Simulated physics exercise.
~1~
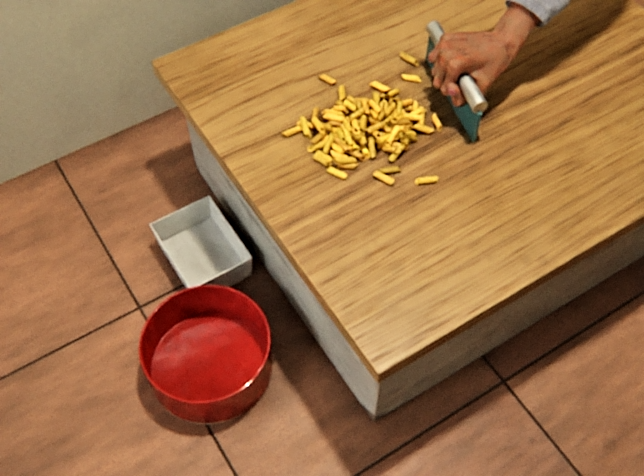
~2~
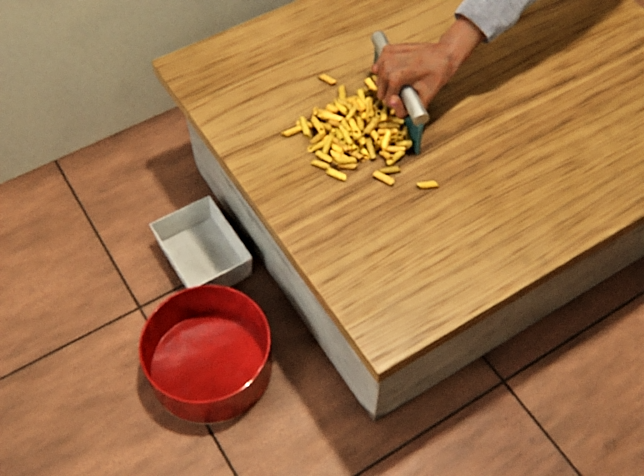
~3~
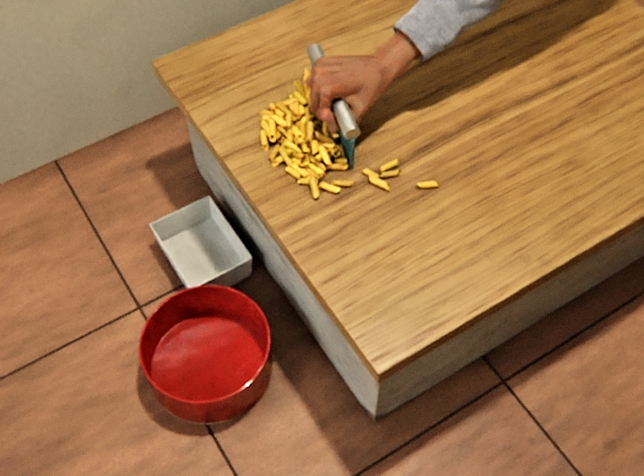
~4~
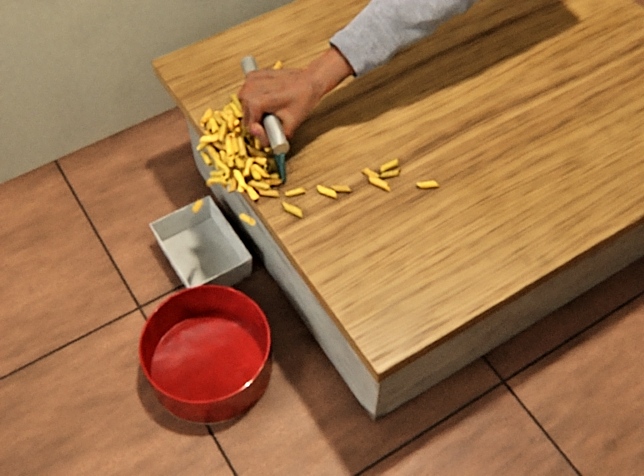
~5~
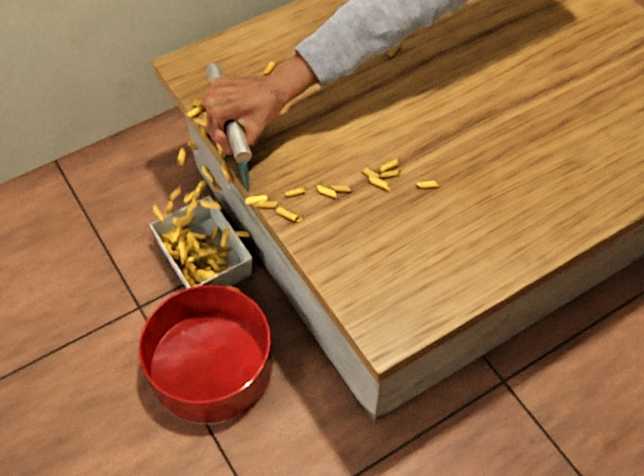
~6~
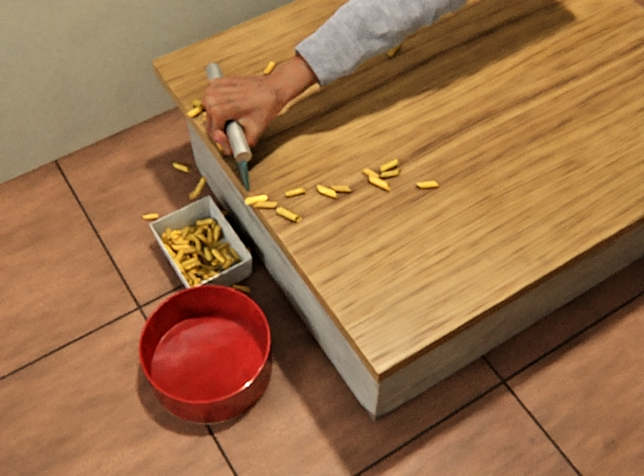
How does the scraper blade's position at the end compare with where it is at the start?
At the start the blade is on the wooden surface to the right of the pasta pile, and by the end it is farther left and slightly lower, at the surface's left edge near the white tin.
